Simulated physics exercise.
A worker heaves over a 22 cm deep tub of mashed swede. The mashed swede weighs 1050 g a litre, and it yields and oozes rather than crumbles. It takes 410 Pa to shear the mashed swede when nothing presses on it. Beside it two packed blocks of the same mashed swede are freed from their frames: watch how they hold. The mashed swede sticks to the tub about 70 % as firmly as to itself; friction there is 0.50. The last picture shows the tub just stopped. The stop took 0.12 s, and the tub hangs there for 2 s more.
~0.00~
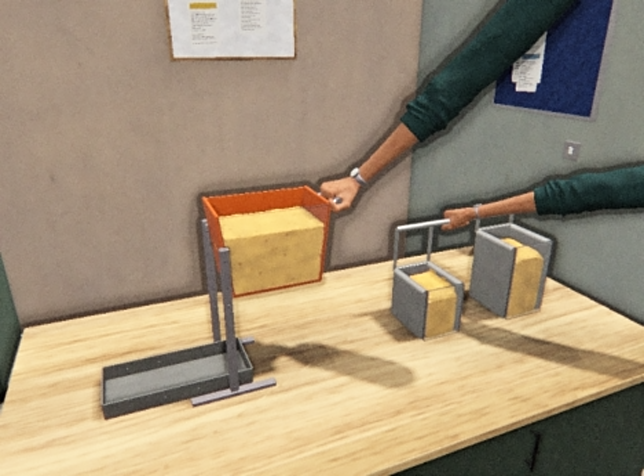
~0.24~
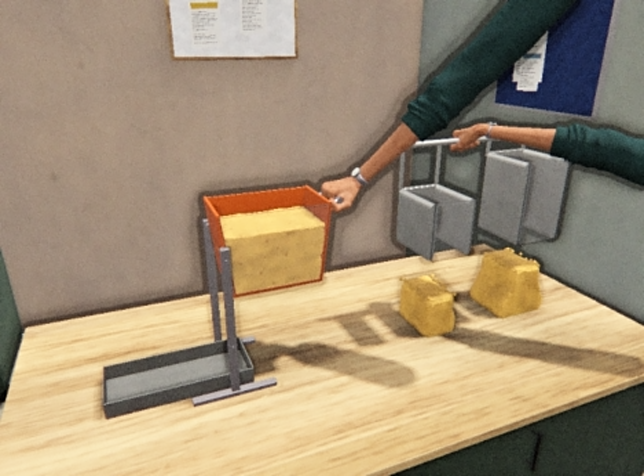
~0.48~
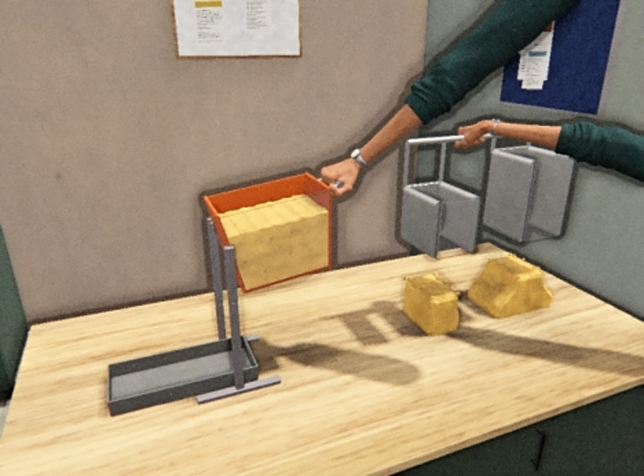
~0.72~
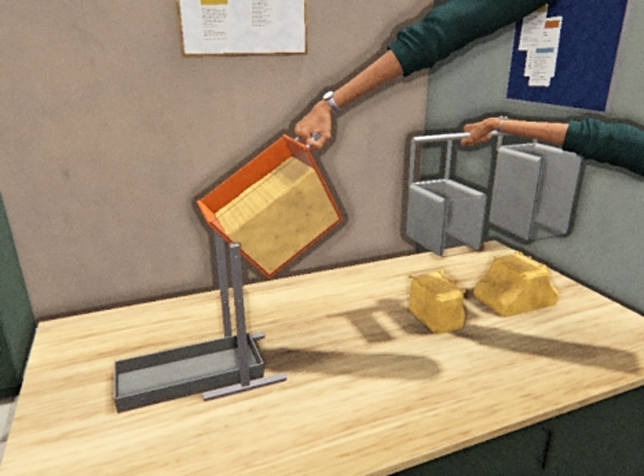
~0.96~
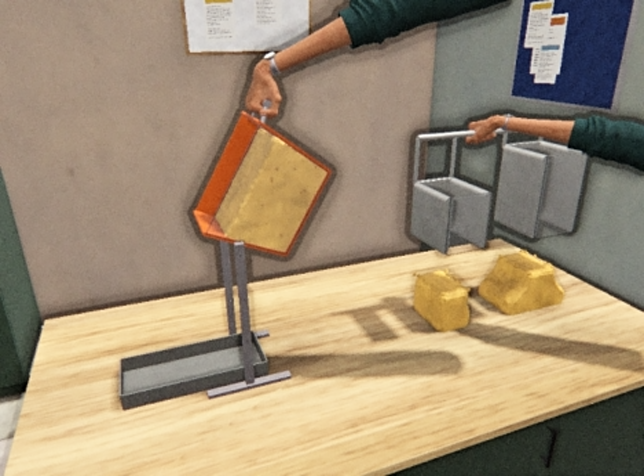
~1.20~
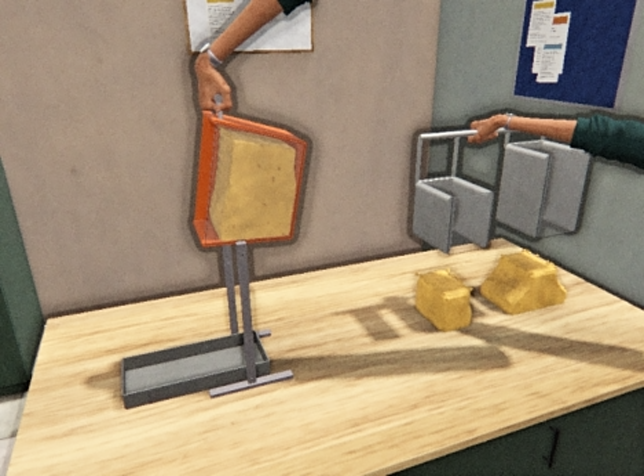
At the start, one hand grips an orange tub of yellow mash above a grey tray while another lifts grey holders off two yellow blocks, which slump slightly, the right one more. The first hand then swings the tub up and leftward until it stands steeply tilted, the mash still inside.
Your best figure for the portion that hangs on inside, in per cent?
It comes to some 63 %.
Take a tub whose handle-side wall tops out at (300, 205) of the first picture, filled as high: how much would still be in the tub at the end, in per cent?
In that case some 100 per cent.
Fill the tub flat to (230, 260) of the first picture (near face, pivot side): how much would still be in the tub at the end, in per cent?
Then about 100 %.
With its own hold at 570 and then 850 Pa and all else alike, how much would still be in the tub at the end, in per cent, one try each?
In turn about 100 %, 100 %.
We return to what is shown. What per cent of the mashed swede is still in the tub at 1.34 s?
About 100 %.
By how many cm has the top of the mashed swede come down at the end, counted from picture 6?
Some 13 cm.
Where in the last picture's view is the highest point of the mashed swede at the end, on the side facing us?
At about (238, 193).
After 1.34 s, the tub is at 79 degrees and holds 99 %.
After 1.51 s, the tub is at 79 degrees and holds 83 %.
After 1.68 s, the tub is at 79 degrees and holds 68 %.
After 1.85 s, the tub is at 79 degrees and holds 63 %.
After 3.20 s, the tub is at 79 degrees and holds 63 %.
